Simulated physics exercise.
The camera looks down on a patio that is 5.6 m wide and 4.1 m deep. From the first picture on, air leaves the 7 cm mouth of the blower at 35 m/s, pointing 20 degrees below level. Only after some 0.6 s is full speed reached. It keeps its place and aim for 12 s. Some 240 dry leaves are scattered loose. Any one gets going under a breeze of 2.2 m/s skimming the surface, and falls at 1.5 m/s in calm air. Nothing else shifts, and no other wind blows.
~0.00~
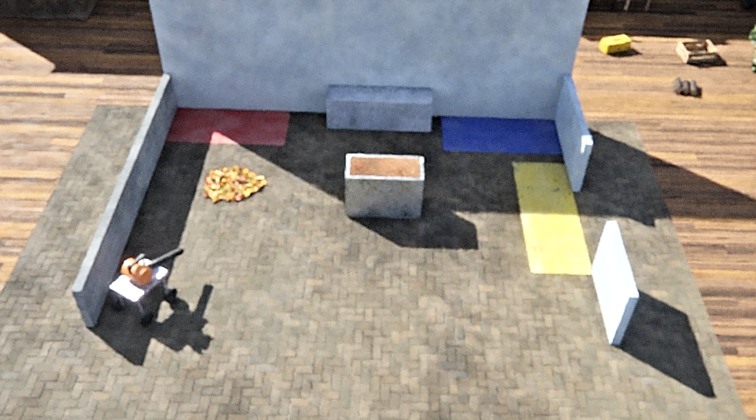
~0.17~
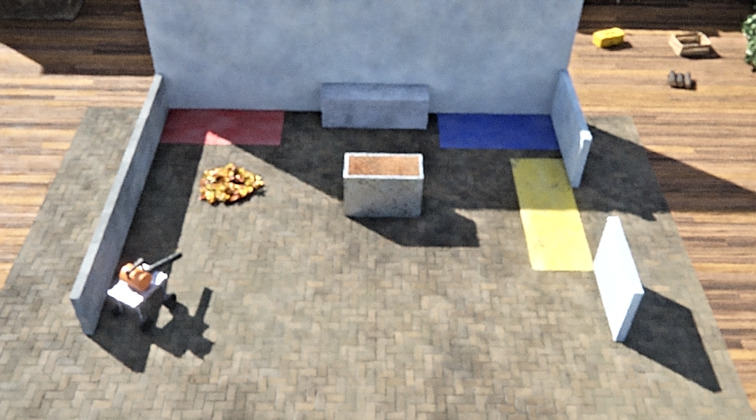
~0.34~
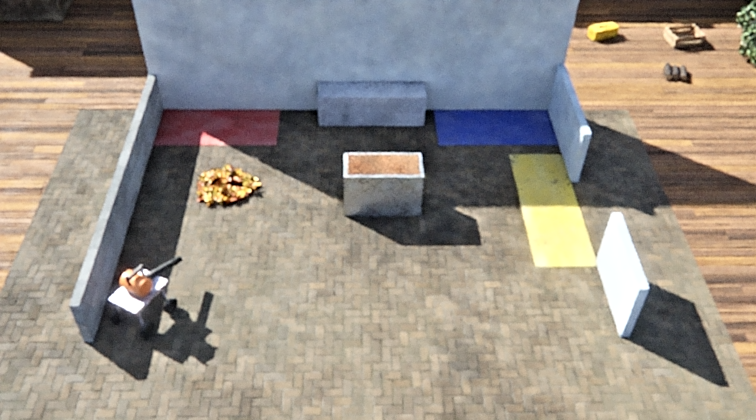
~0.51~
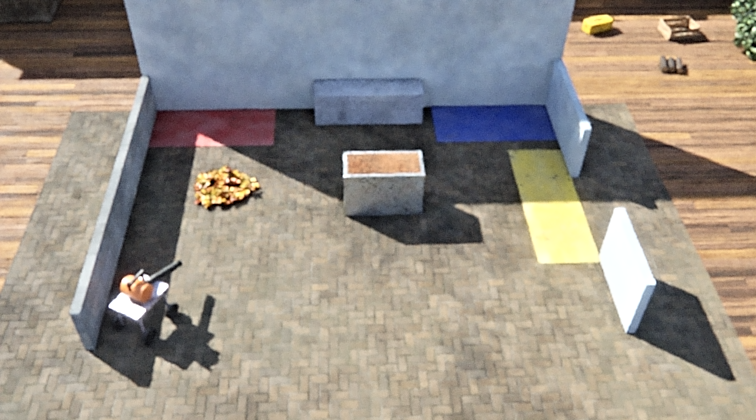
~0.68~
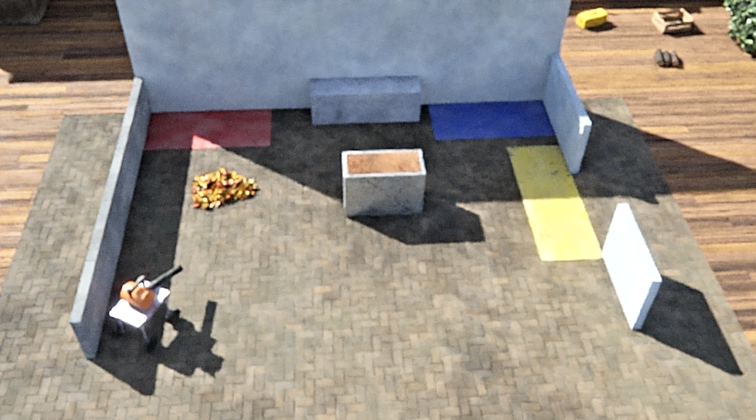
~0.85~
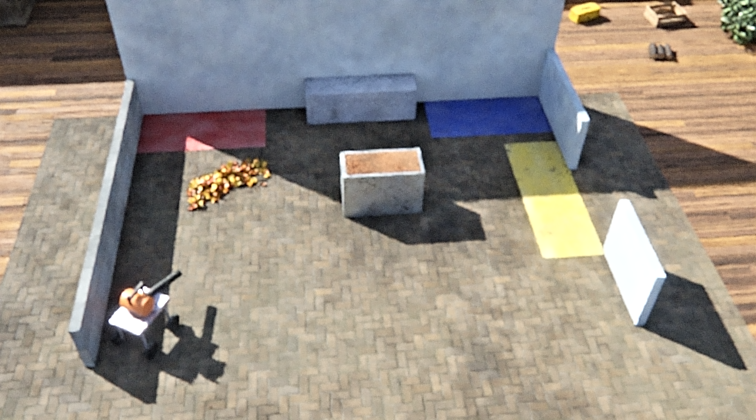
At first, a heap of orange and yellow leaves lies still on a walled patio, left of a planter, while an orange blower on a small stand points its dark tube from the lower left. The view drifts slightly, then some leaves begin shifting, and the heap stretches toward the upper right.
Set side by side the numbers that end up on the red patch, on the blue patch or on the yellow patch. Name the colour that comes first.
The red one.
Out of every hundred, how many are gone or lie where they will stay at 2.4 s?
That works out to some 15 %.
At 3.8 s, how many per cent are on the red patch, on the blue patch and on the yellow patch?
60 % red, 0 % blue, 0 % yellow.
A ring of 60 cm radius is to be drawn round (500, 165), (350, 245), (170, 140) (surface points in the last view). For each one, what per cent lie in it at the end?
In turn about 0 %, 0 %, 30 %.
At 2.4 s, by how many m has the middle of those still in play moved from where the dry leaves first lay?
The centre ends up some 1.2 m from the start.
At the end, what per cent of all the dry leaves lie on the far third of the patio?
It comes out near 100 in a hundred.
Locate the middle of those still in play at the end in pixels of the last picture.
(238, 118).
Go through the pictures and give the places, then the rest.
The middle of the dry leaves is near (229, 183), none has stirred yet and the mouth of the blower is at (182, 251), in the first frame.
The middle of the dry leaves is near (225, 183), none has stirred yet, the yellow patch is centred on (549, 210), the red patch is centred on (223, 126) and the blue patch is centred on (497, 131), in the second frame.
The middle of the dry leaves is near (223, 184), none has stirred yet, the top of a planter is at (383, 165) and the top of a stone seat is at (372, 89), in the third frame.
The middle of the dry leaves is near (220, 186) and none has stirred yet, in the fourth frame.
The middle of the dry leaves is near (218, 188), the farthest in sight from the blower is at (229, 174) and about 15 % have left their places, in the fifth frame.
The middle of the dry leaves is near (217, 183), the farthest in sight from the blower is at (263, 164) and about 45 % have left their places, in the sixth frame.
After 2.4 s the count stands so, 0 % are on the yellow patch, 50 % on the red patch and 0 % on the blue patch; the middle of those still in play is near (237, 130).
After 3.8 s the count stands so, 0 % are on the yellow patch, 59 % on the red patch and 0 % on the blue patch; the middle of those still in play is near (233, 121).
After 6.6 s the count stands so, 0 % are on the yellow patch, 64 % on the red patch and 1 % on the blue patch; the middle of those still in play is near (238, 118).
After 12.0 s, at the end, 0 % are on the yellow patch, 67 % on the red patch and 2 % on the blue patch; the middle of those still in play is near (238, 118).
